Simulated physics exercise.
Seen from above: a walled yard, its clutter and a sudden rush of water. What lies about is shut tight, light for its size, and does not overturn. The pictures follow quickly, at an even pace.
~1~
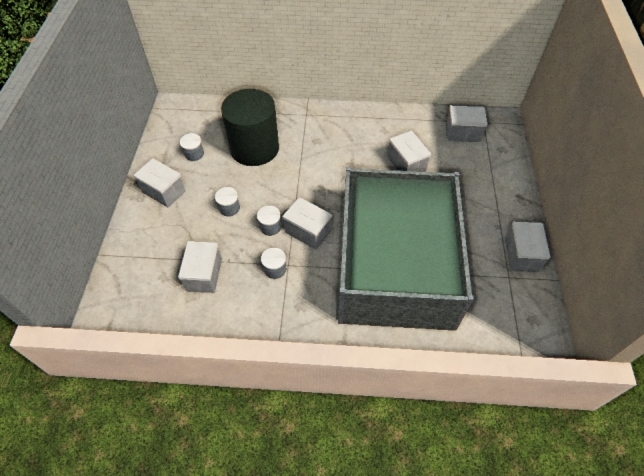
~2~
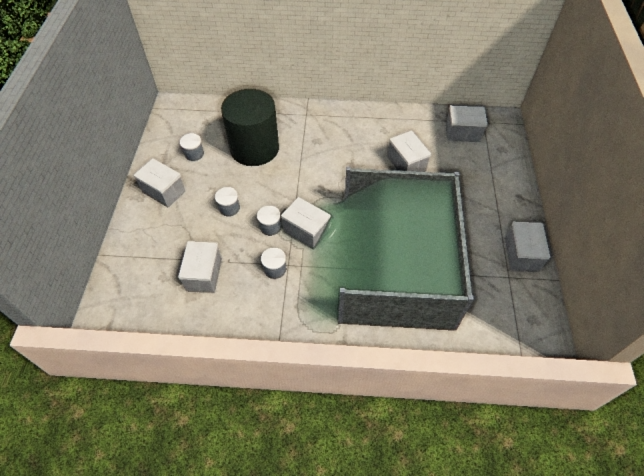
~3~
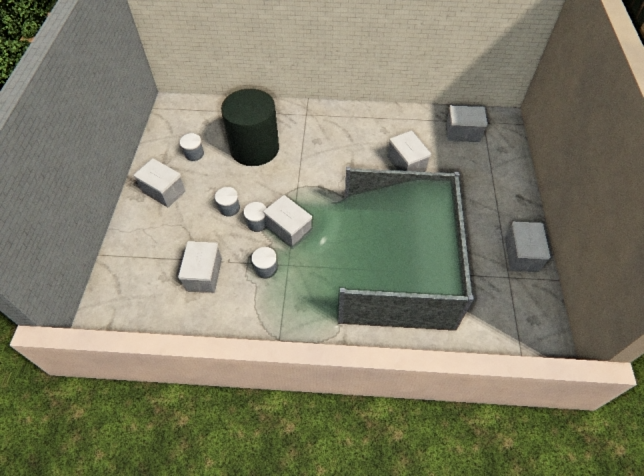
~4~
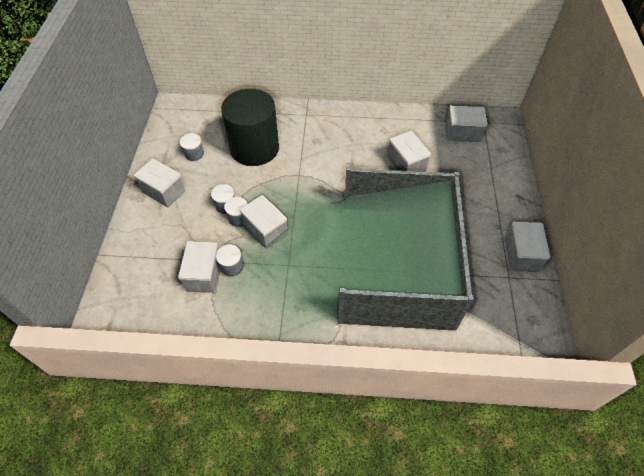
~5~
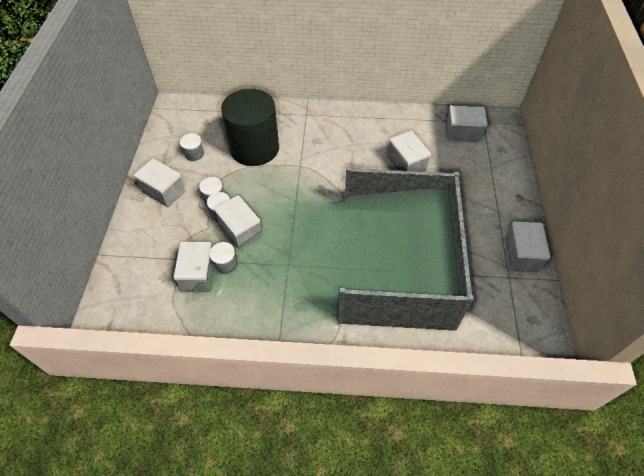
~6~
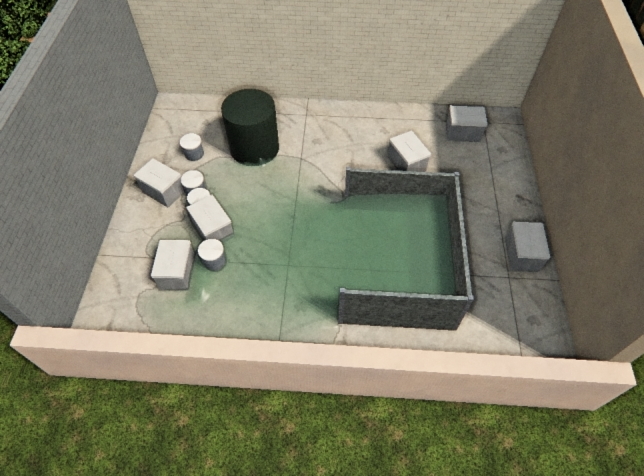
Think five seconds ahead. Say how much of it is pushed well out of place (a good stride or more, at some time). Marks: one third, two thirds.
That comes to two thirds or above.
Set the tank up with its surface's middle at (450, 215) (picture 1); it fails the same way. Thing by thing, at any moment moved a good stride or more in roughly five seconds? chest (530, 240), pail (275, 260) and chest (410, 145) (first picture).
As listed: Not that far, shifted that much, short of that.
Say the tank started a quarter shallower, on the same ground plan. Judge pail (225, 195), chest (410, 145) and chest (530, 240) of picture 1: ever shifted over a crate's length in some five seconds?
As listed: Yes, never so far, never so far.
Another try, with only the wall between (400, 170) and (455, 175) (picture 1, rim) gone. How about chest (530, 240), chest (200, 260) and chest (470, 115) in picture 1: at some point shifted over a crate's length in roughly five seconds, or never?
As listed: Yes, never so far, swept aside.
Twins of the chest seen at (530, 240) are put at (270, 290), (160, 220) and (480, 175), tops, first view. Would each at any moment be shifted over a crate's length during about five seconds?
In turn: Shifted that much, pushed that far, never so far.
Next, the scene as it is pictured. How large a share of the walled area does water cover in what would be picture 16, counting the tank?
Close to 55 %.
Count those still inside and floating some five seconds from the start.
6 of them.
A moment on, 5 of 10 are well off their spots; 3 afloat.
Next, 7 of 10 are well off their spots; 7 afloat.
Later, 7 of 10 are well off their spots; 7 afloat.
In the end, 7 of 10 are well off their spots, and 7 have been at some point; 6 afloat.
